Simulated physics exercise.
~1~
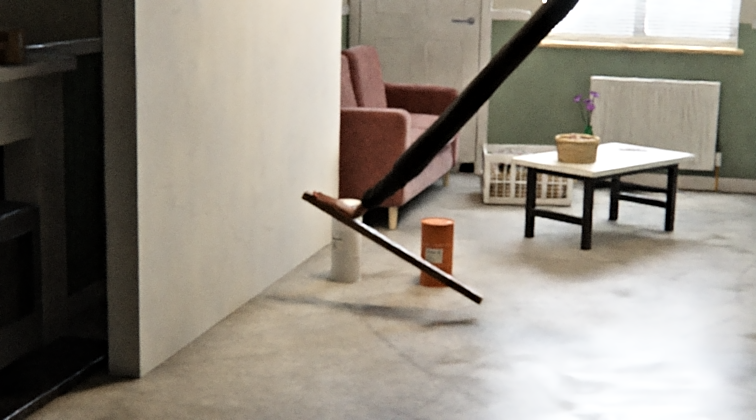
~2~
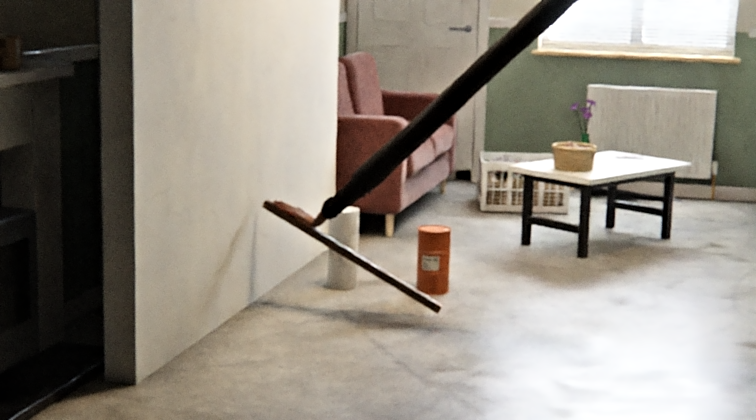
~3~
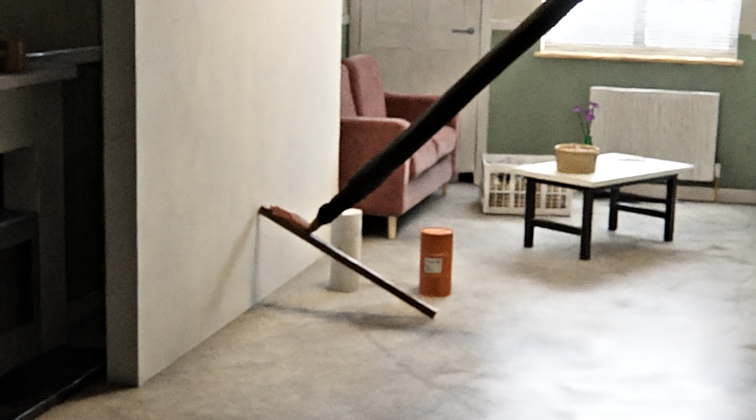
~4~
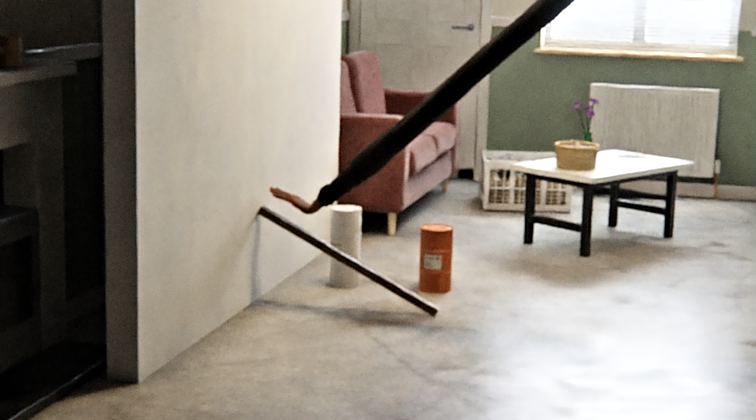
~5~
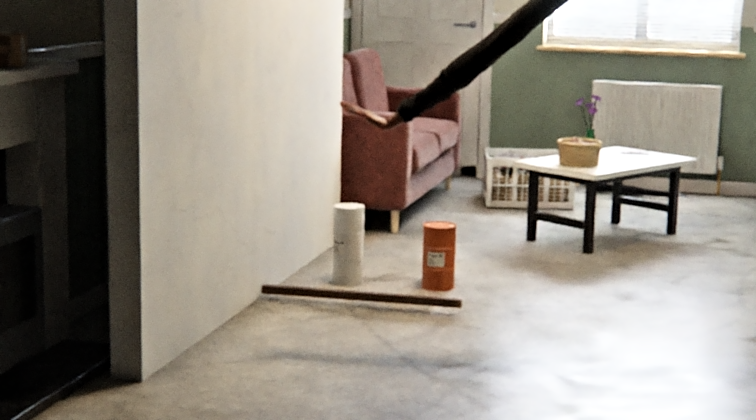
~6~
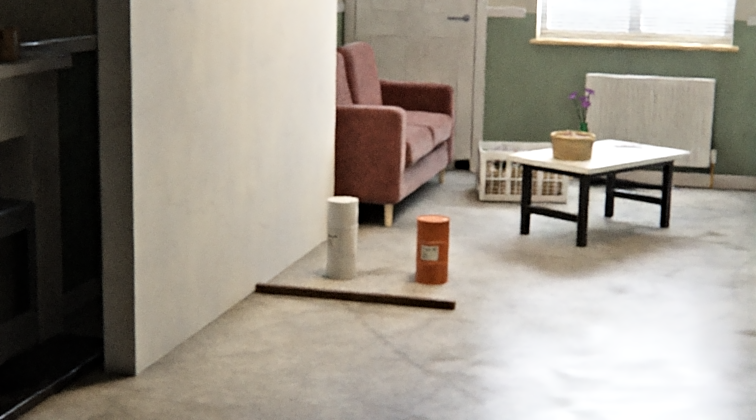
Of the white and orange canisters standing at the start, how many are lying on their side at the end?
None of them are. The white canister and the orange canister both still stand upright behind the fallen pole.
